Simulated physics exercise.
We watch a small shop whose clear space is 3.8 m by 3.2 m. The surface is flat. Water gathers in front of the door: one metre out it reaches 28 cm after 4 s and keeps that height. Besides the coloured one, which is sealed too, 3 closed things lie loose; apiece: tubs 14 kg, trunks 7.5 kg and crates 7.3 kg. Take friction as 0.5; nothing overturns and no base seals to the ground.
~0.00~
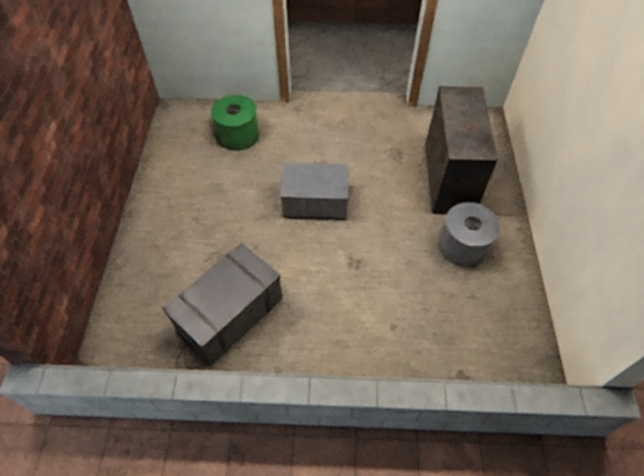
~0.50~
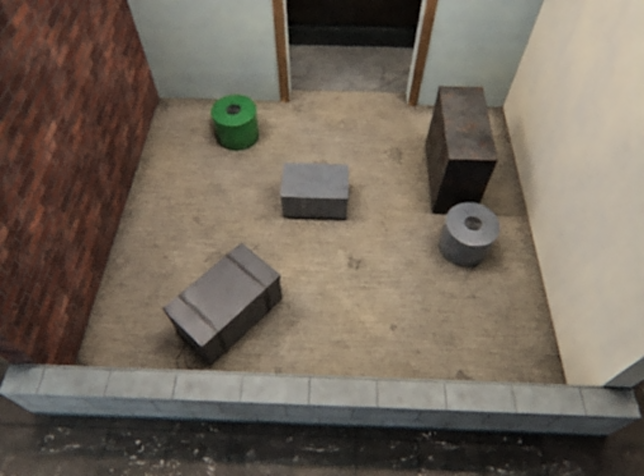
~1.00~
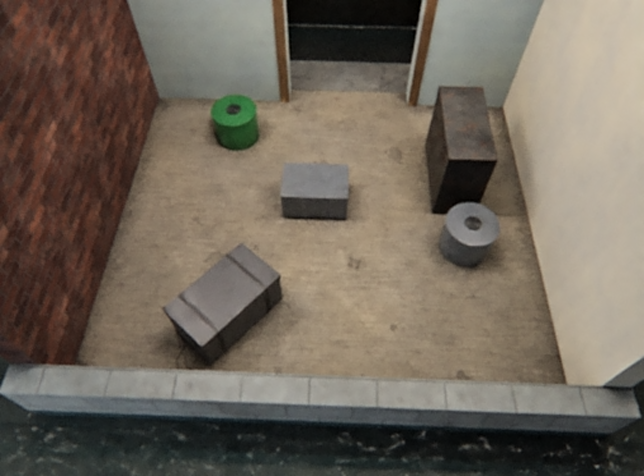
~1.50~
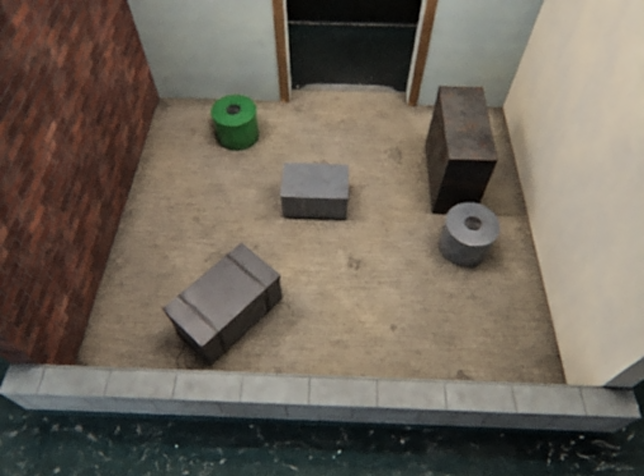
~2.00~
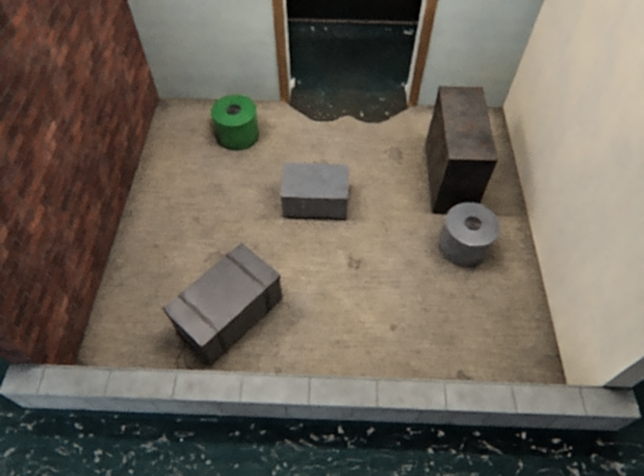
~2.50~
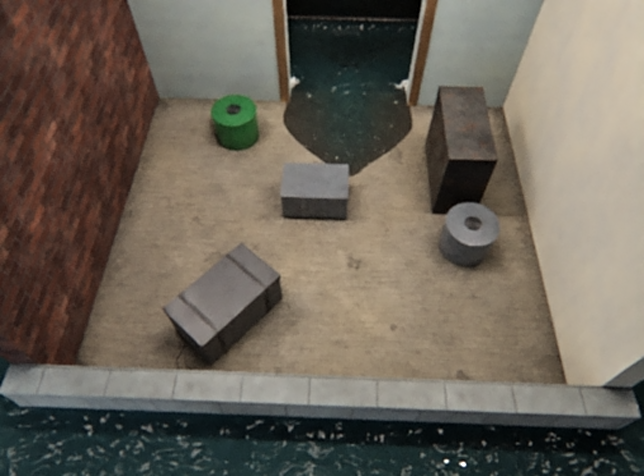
Dark water collecting outside a small room, then entering through the doorway and spreading across the floor while the objects stay still.
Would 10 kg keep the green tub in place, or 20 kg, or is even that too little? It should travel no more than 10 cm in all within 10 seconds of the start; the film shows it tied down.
Verdict: Neither load is enough.
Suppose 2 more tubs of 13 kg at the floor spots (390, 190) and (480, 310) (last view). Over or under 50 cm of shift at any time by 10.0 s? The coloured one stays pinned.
In turn: Over, short of it.
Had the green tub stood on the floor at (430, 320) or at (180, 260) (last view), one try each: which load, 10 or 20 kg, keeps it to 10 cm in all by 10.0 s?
In turn: Neither holds; neither is enough.
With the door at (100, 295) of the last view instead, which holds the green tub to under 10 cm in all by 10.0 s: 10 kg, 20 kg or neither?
In that case neither load is enough.
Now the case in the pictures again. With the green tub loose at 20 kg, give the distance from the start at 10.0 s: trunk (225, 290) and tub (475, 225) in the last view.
In that order: 200 cm, 10 cm.
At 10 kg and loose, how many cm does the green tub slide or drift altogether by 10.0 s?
About 120 cm.
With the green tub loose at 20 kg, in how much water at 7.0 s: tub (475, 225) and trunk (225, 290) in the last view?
Roughly 8 and 18 cm.
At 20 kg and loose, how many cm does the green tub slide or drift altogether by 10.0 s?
About 40 cm.
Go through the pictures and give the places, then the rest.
The first picture shows the green tub at (234, 110), on the bottom; 0.0 m2 under water; 0 of 4 have shifted.
The second picture shows the green tub at (234, 110) rests on the ground; 0.0 m2 under water; 0 of 4 have shifted.
The third picture shows the green tub at (234, 110), on the bottom; 0.0 m2 under water; 0 of 4 have shifted.
The fourth picture shows the green tub at (234, 110) rests on the ground; 0.0 m2 under water; 0 of 4 have shifted.
The fifth picture shows the green tub at (234, 110), on the bottom; 0.2 m2 under water; 0 of 4 have shifted.
The sixth picture shows the green tub at (234, 110) rests on the ground; 0.9 m2 under water; 0 of 4 have shifted.
After 3.5 s the green tub would be 0 cm from its start with 10 kg and 0 cm from its start with 20 kg; 0 cm of water round it then.
After 4.5 s the green tub would be 0 cm from its start with 10 kg and 0 cm from its start with 20 kg; 2 cm of water round it then.
After 7.0 s the green tub would be 0 cm from its start with 10 kg and 0 cm from its start with 20 kg; 3 cm of water round it then.
After 10.0 s the green tub would be 82 cm from its start with 10 kg and 40 cm from its start with 20 kg; 15 cm of water round it then.
